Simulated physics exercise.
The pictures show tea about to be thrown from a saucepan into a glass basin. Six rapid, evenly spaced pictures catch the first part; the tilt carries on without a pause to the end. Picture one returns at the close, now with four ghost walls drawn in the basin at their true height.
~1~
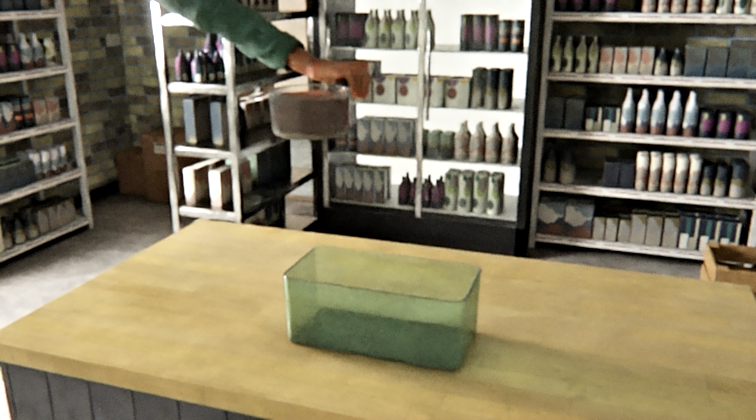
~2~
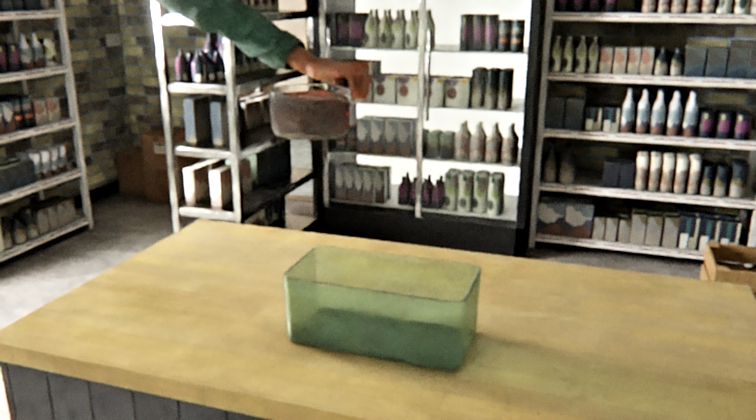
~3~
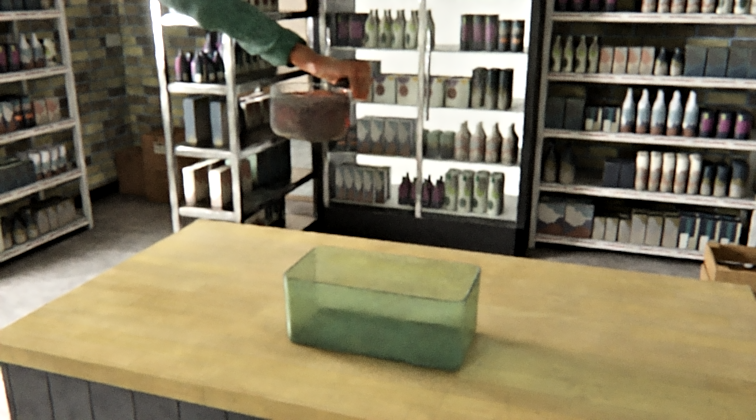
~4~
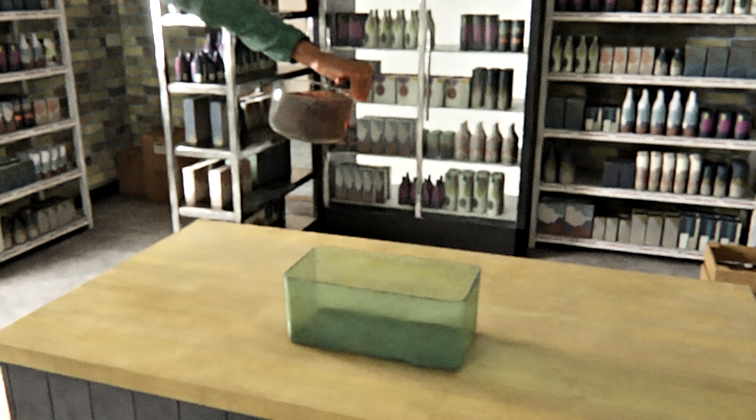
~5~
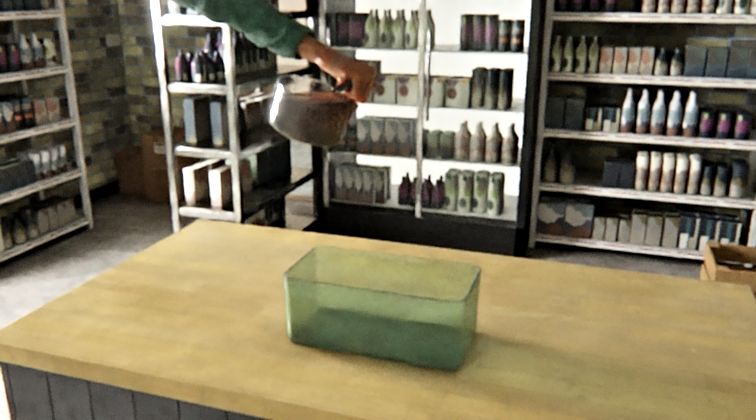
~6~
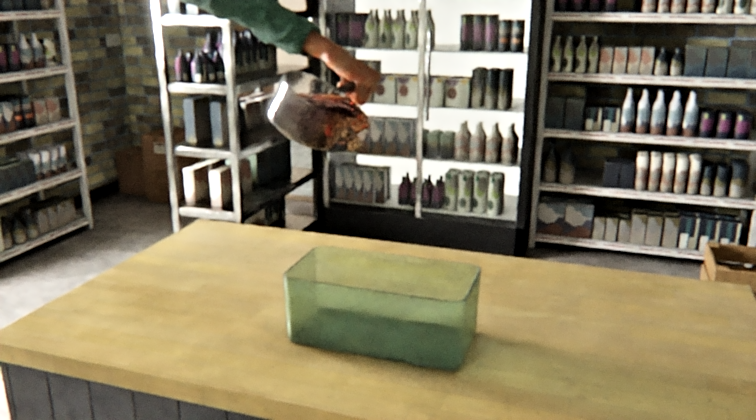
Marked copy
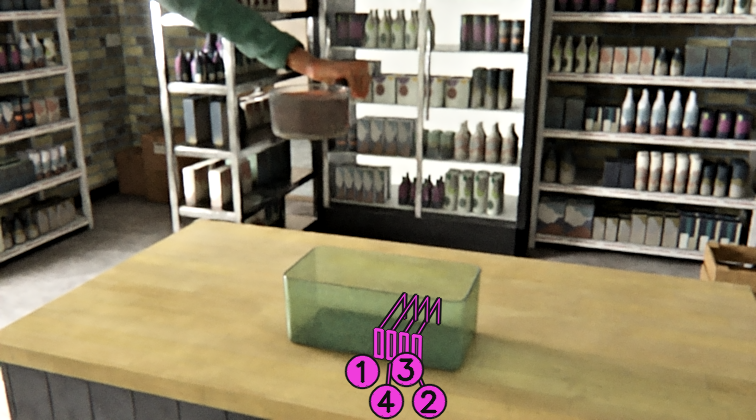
The clip shows a hand in a green sleeve holding a saucepan above and behind a green-tinted glass basin on a wooden counter, gradually tilting the pan to the right until reddish-brown liquid comes over its lip.
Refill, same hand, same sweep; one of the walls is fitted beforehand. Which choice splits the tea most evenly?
4 is best.
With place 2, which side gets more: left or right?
More ends on the left.
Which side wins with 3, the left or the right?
The left side.
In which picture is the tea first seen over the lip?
In picture 5.
In magenta, 1 at (377, 361); 2 at (415, 368); 3 at (402, 366); 4 at (390, 363).
With 1, about 32 % ends left of the wall and 66 % right of it.
With 2, about 92 % ends left of the wall and 4 % right of it; 4 % is lost outside.
With 3, about 71 % ends left of the wall and 25 % right of it; 3 % is lost outside.
With 4, about 48 % ends left of the wall and 50 % right of it.
